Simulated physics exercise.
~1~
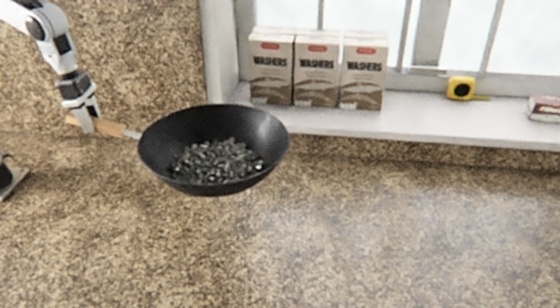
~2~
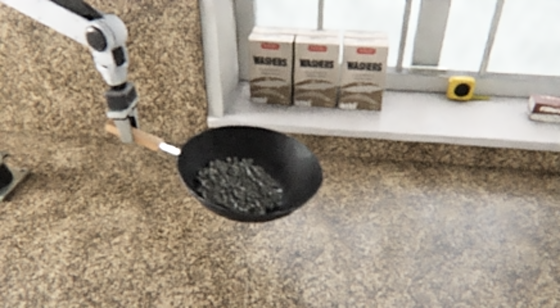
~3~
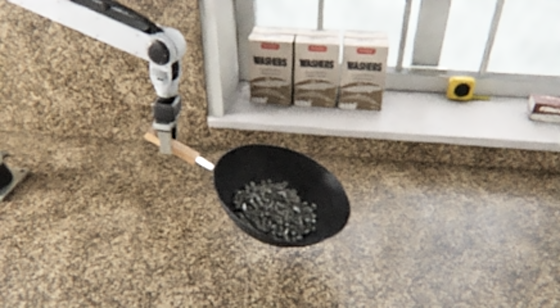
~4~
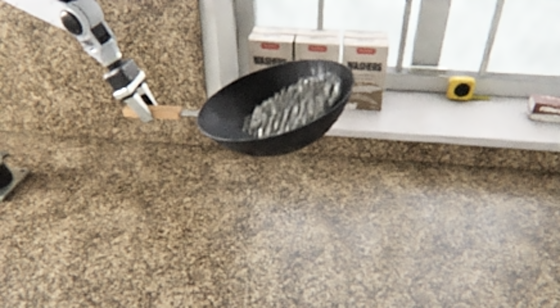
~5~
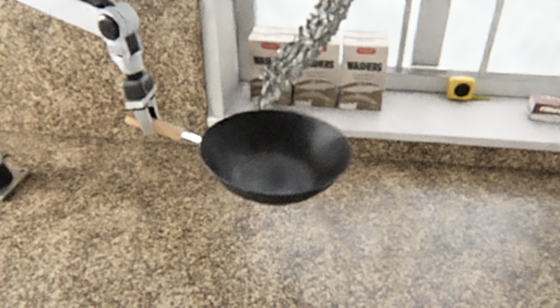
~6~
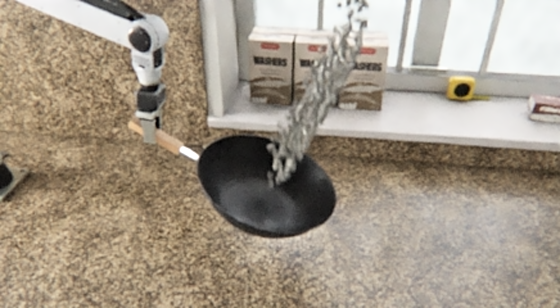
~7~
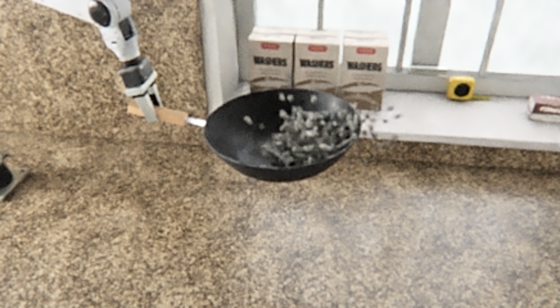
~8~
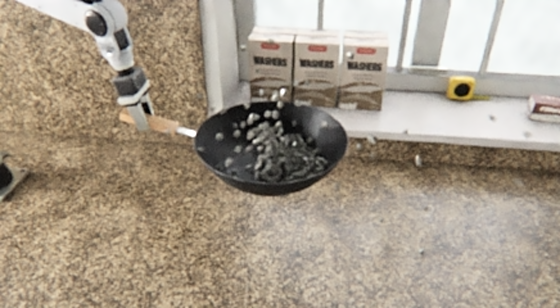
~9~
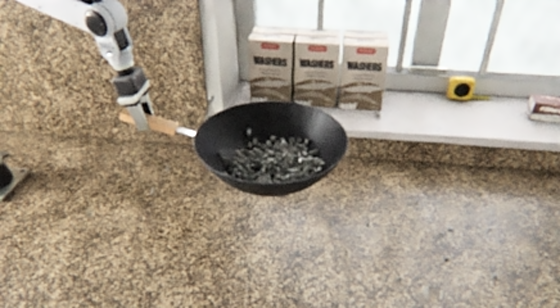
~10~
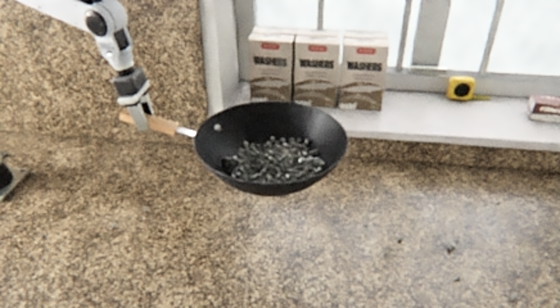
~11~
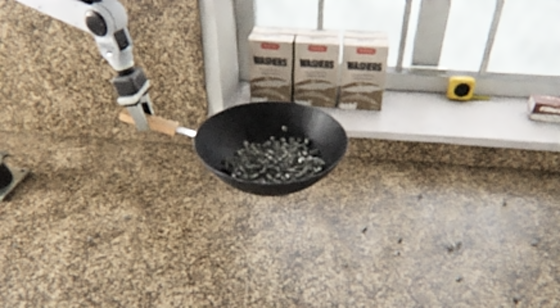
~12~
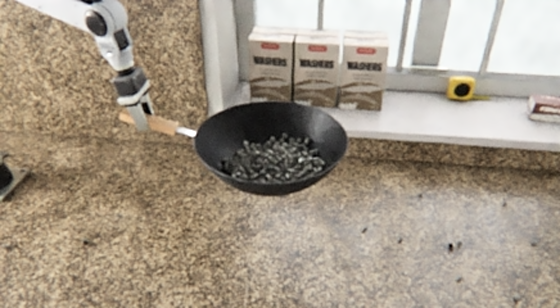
On a speckled stone counter by a windowsill lined with washer boxes, a robot arm swung a black wok of small dark pebbles and tossed them high, then caught most of them, while a few spilled onto the counter at the right.
